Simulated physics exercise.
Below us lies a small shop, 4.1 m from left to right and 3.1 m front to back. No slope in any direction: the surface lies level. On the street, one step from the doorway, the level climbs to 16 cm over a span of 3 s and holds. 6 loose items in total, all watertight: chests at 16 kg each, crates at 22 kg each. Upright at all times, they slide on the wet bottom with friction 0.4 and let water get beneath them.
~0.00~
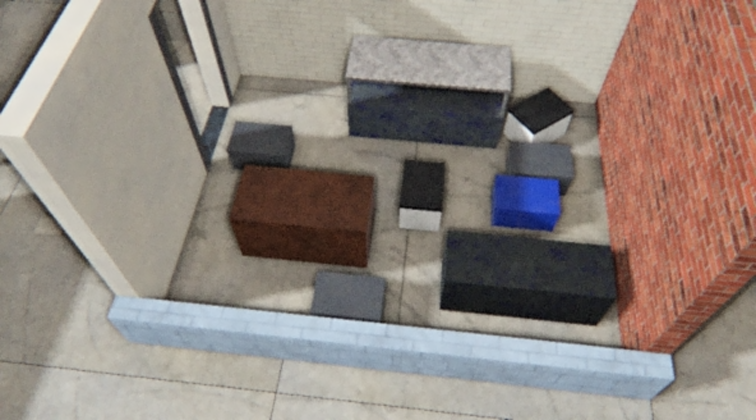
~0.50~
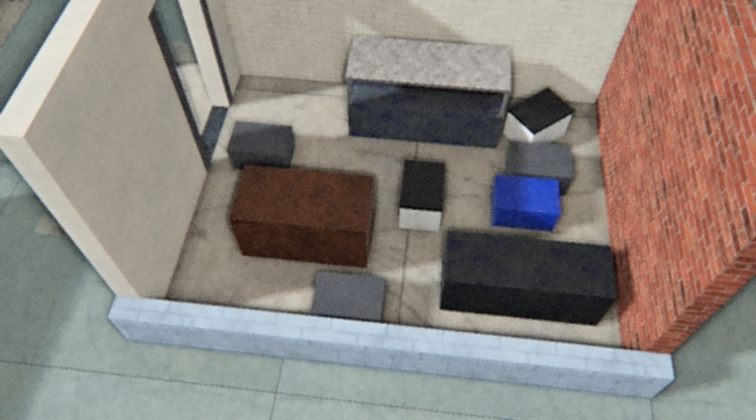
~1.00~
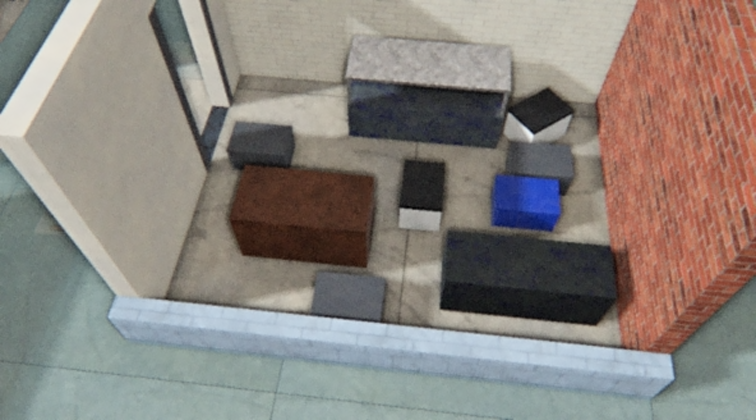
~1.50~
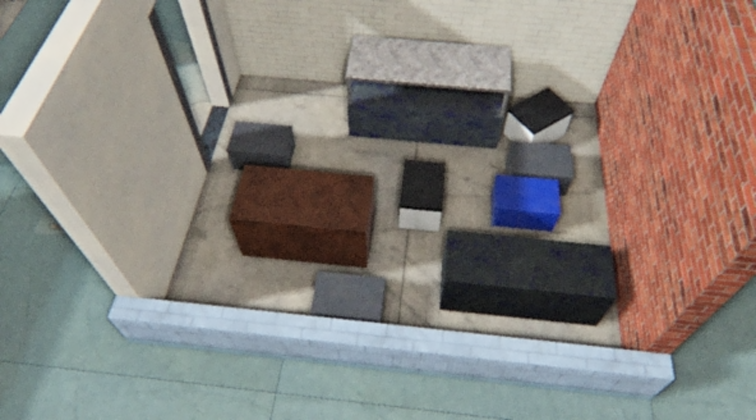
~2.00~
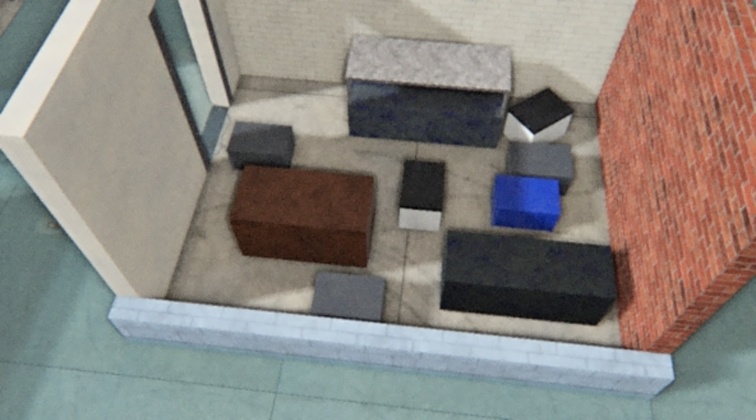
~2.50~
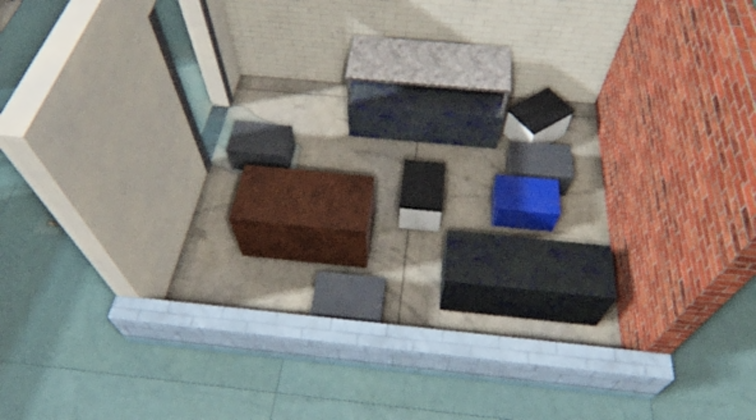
To begin with, a small shop seen from above holds brown, black, grey and blue boxes, with pale dry paving outside. Blue-green water then covers the ground around the walls, and later a little of it creeps in at the doorway on the left, while the boxes stay still.
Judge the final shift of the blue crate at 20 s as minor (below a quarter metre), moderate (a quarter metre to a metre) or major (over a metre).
Moderate.
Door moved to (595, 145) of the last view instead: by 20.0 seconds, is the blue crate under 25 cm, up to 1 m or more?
As for the blue crate, it inches along a bit.
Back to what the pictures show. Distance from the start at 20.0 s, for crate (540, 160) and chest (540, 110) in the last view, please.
In turn: 60 cm, 40 cm.
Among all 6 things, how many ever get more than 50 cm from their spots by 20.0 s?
The tally stands at 5.
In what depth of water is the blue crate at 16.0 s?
14 cm, roughly.
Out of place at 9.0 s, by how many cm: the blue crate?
0 cm, give or take.
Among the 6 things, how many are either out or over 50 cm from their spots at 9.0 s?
That would be 1.
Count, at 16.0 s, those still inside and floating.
At that time, 5.
After 4.0 s the blue crate is near (527, 194), 0.0 m from its start, aground; 0 afloat.
After 9.0 s the blue crate is near (527, 194), 0.0 m from its start, aground; 1 afloat.
After 16.0 s the blue crate is near (582, 201), 0.5 m from its start, afloat; 5 afloat.
After 20.0 s the blue crate is near (580, 191), 0.5 m from its start, afloat; 6 afloat.
